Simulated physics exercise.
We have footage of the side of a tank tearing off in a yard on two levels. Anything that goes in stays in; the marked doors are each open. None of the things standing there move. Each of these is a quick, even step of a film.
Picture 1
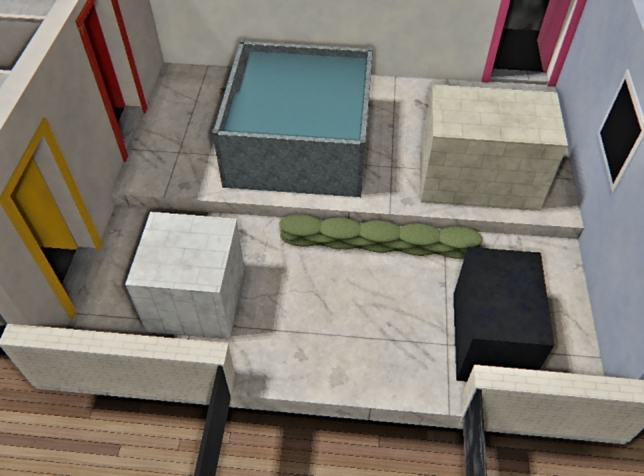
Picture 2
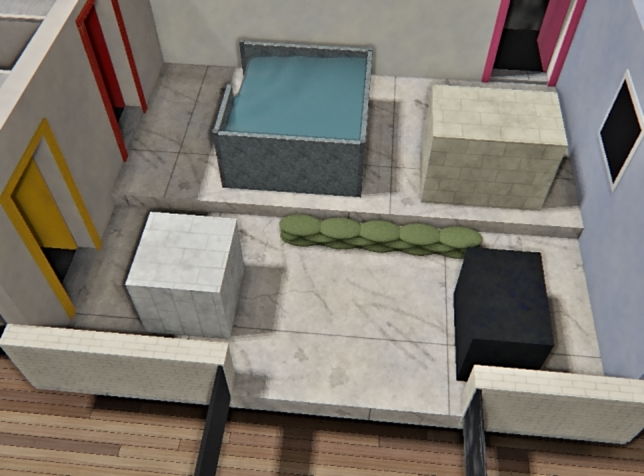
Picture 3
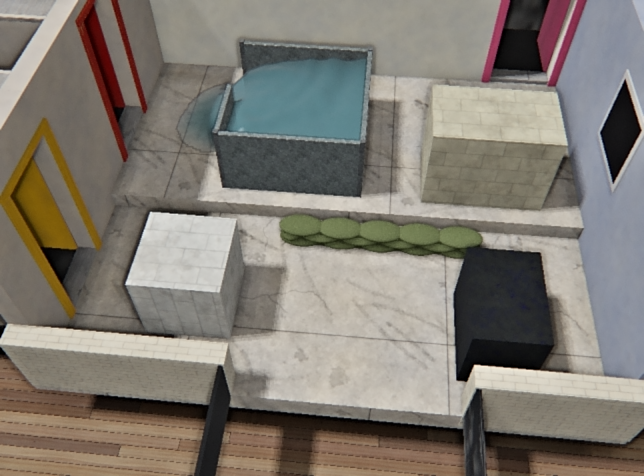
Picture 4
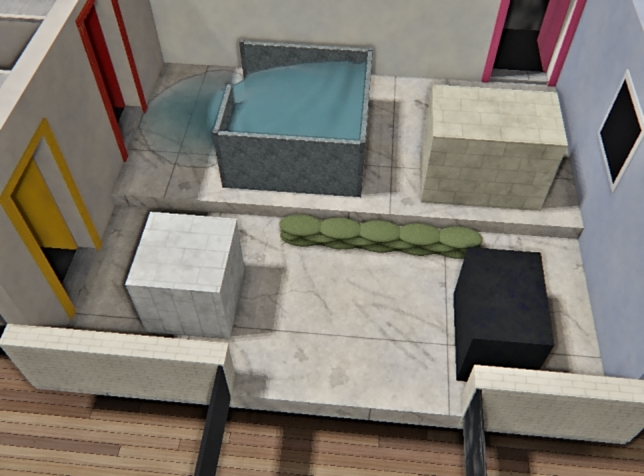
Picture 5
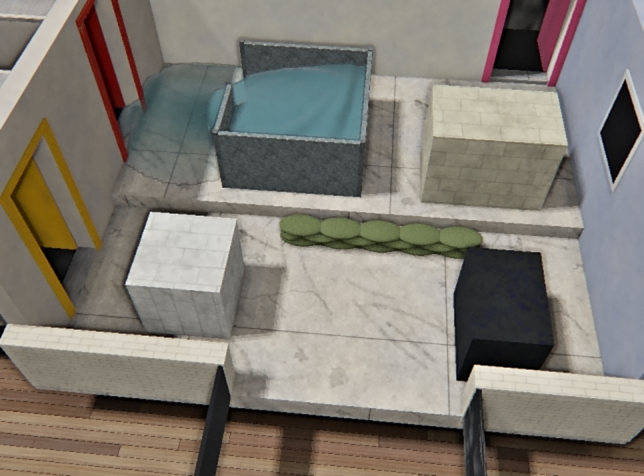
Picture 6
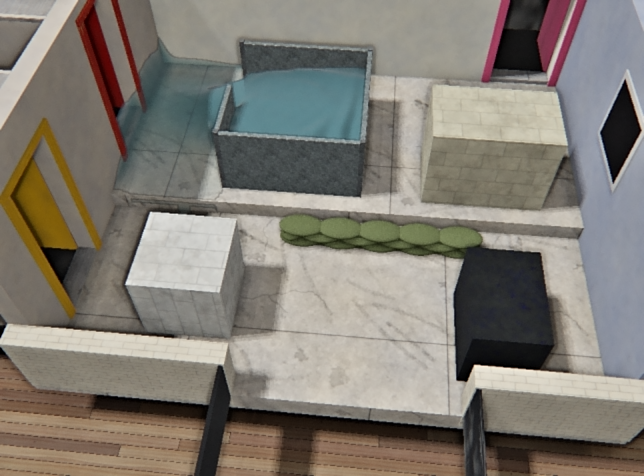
Water in the grey stone tank surges out through its opened left side, then spreads in a thin sheet across the upper level of the yard to the wall by the red doorway, while the blocks and green hedge stay still.
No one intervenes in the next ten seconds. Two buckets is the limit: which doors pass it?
In order: Pink door: Surpasses it; red door: Surpasses it; yellow door: Surpasses it.
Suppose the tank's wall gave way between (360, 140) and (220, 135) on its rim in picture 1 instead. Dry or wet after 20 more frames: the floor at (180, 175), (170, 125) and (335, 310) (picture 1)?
In the order given: Untouched, swamped and swamped.
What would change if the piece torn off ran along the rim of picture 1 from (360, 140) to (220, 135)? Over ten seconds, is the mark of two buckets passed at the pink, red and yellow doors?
Pink stays within it, red stays within it, yellow exceeds the limit.
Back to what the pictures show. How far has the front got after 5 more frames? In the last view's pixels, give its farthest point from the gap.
I'd put it around (67, 331).
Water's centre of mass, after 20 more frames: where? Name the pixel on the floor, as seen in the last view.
I'd point to (257, 150).
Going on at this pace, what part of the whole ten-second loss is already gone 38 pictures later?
65 per cent.
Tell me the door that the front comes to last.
The one in pink.
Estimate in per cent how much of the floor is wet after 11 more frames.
Some 30 per cent.
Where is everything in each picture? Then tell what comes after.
In the first picture, still water in the tank at (298, 94).
In the second picture, the front is at a hidden place, out from the gap at (243, 102).
In the third picture, the front is at (184, 129), out from the gap at (243, 103).
In the fourth picture, water pours out at (243, 104) and has run to (143, 118).
In the fifth picture, water pours out at (243, 104) and has run to (161, 73).
In the sixth picture, the front is at (116, 183), out from the gap at (243, 104).
A moment on, water covers 15 % of the floor; the pink door not reached, the red door far over two buckets in, the yellow door wet at the sill, nothing in.
Next, water covers 30 % of the floor; the pink door not reached, the red door far over two buckets in, the yellow door wet at the sill, nothing in.
Then, water covers 55 % of the floor; the pink door wet at the sill, nothing in, the red door far over two buckets in, the yellow door wet at the sill, nothing in.
Later, water covers 85 % of the floor; the pink door over two buckets in, the red door far over two buckets in, the yellow door over two buckets in.
In the end, water covers 90 % of the floor; the pink door over two buckets in, the red door far over two buckets in, the yellow door far over two buckets in.
